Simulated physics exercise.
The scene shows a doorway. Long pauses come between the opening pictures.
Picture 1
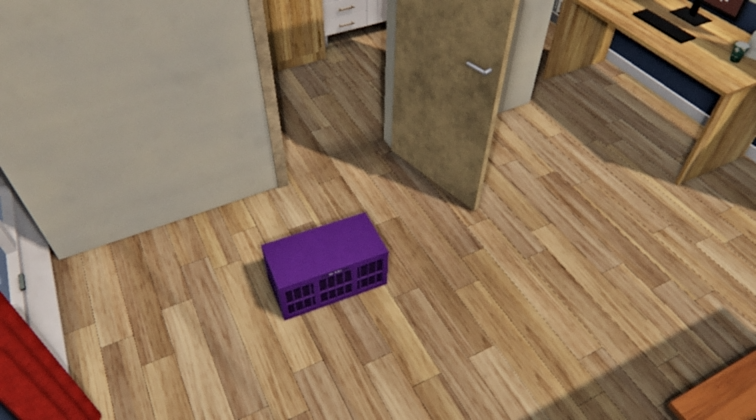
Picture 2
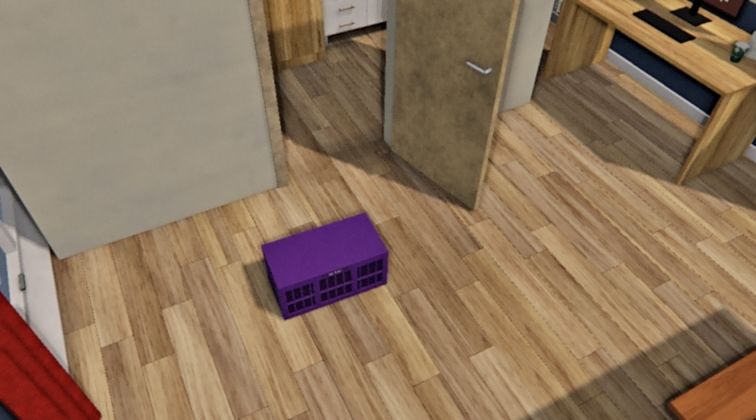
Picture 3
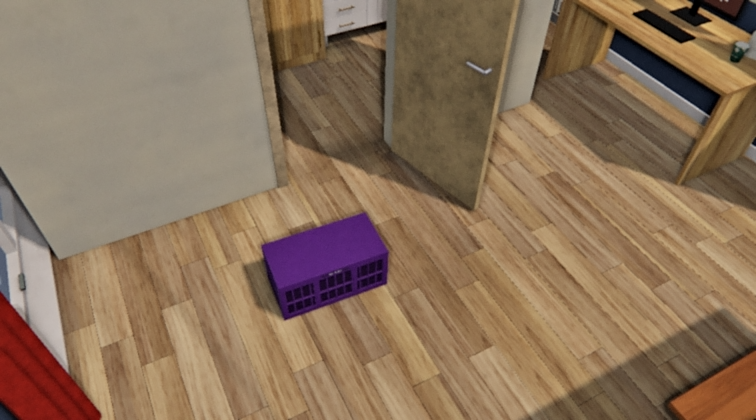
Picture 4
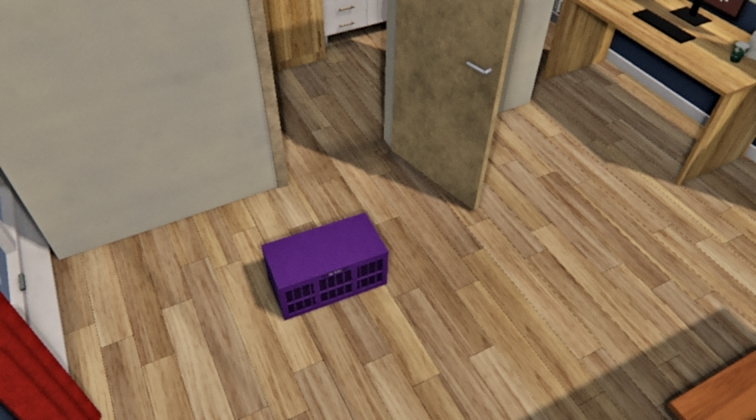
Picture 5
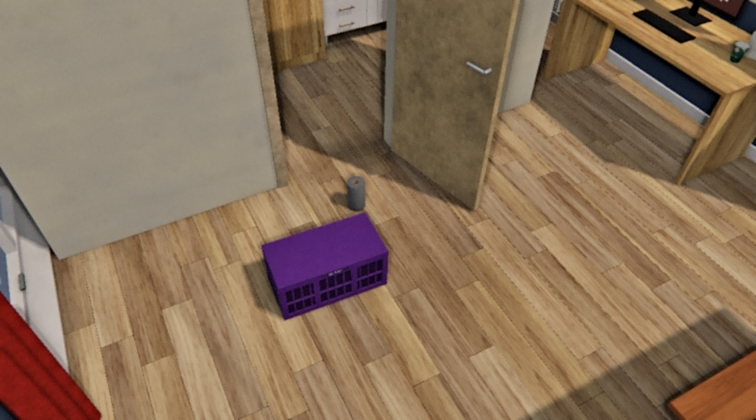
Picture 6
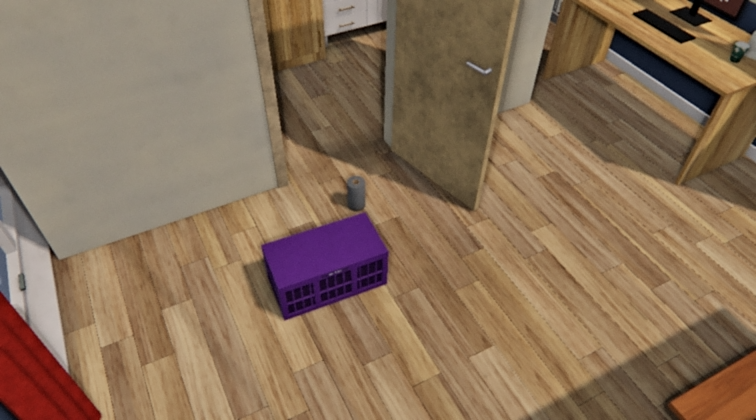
A room with light wood plank flooring is seen from high up, looking down at a doorway whose tan door stands wide open. A purple chest with dark grilles sits left of centre, with a grey wall behind it, something red at the lower left and a wooden desk at the upper right. Nothing moves at first, then a small grey cylinder appears upright behind the chest, while the door, chest and camera stay still.
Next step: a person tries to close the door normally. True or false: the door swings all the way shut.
True.
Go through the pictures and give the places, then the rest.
The first picture shows door wide open and still; purple chest (326, 265).
The second picture shows door wide open and still; purple chest (326, 265).
The third picture shows door wide open and still; purple chest (326, 265).
The fourth picture shows door wide open and still; purple chest (326, 265).
The fifth picture shows door wide open and still; purple chest (326, 265).
The sixth picture shows door wide open and still; grey roll (356, 194); purple chest (326, 265).
Then, 1.80 s past the last view, door 44° open.
Then, 2.40 s past the last view, door 18° open; grey roll displaced well along near (319, 178).
Finally, door 0° open; moved from the start, grey roll; purple chest still in place. Final places as the last picture's camera would see them, grey roll near (300, 159).
